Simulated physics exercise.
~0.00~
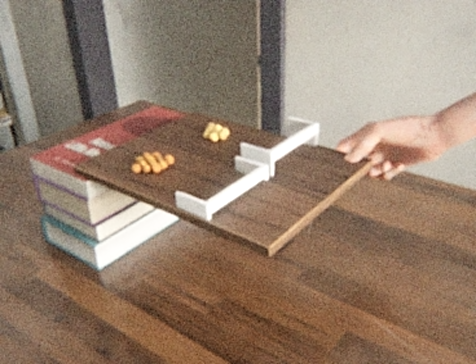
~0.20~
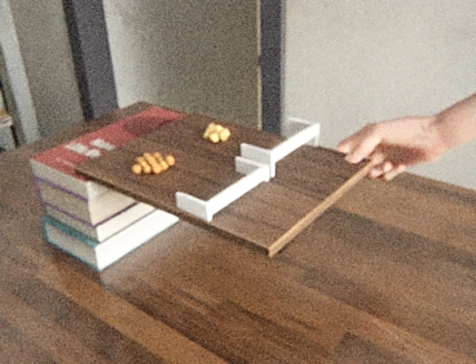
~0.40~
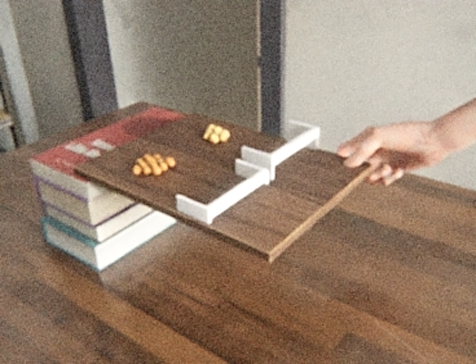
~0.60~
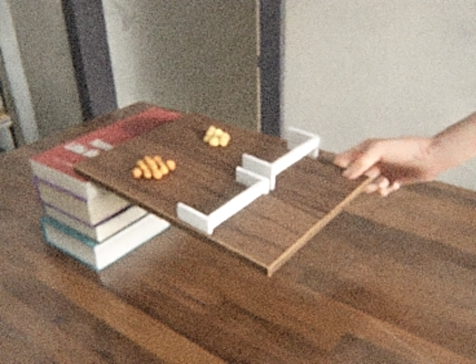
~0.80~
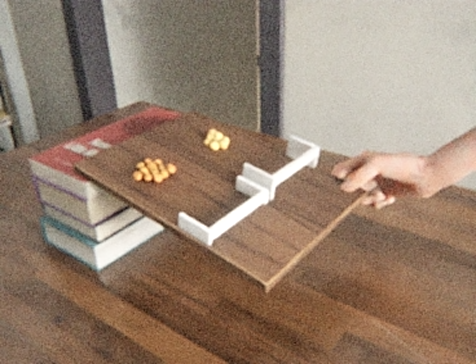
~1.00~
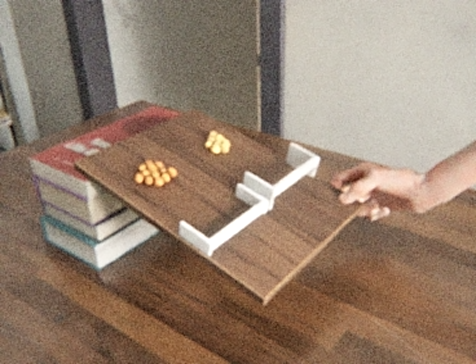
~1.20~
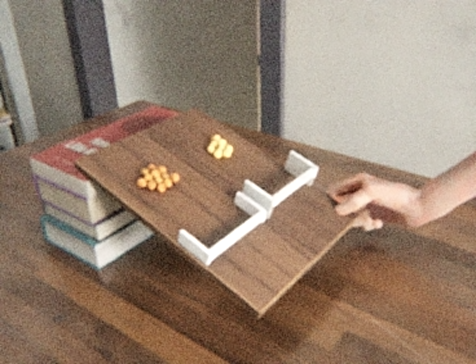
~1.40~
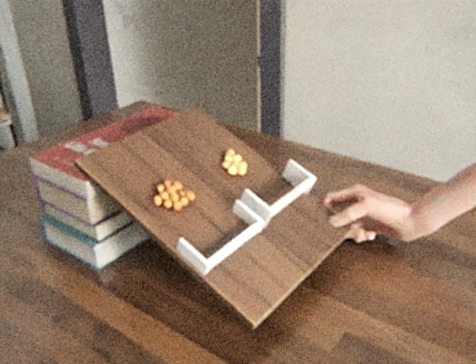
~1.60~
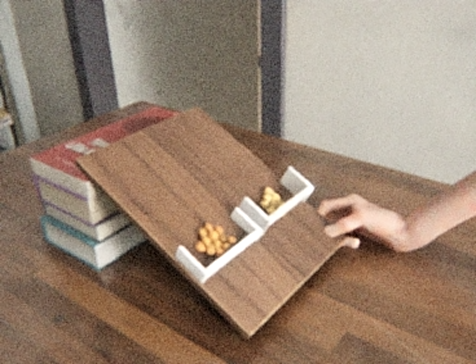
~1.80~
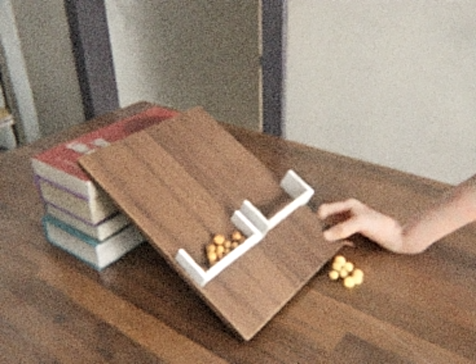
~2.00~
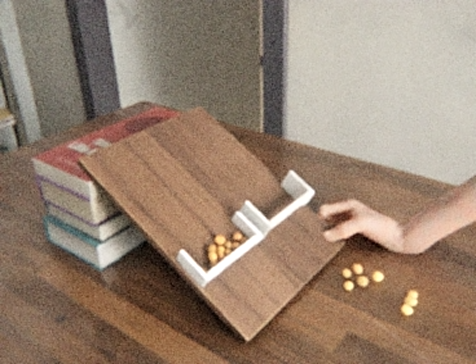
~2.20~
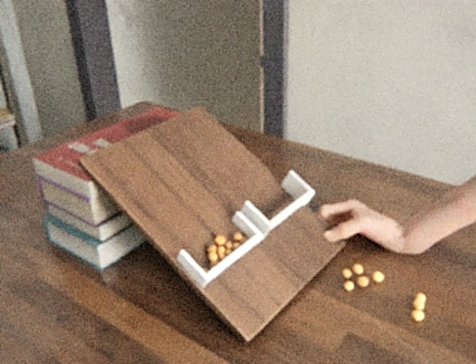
On a brown wooden tabletop before a grey wall, seen from slightly above by a gently swaying camera, a wooden board rests on a stack of books at left, its other end held by a hand at right. Orange pieces lie nearer and yellow ones farther back, each above a white gate. The hand lowers its end, and the board grows steeper while both batches at first stay put. Then they slide down to the gates. The orange pieces gather behind theirs, while the yellow ones pass theirs and scatter on the table beside the hand, where they come to rest.
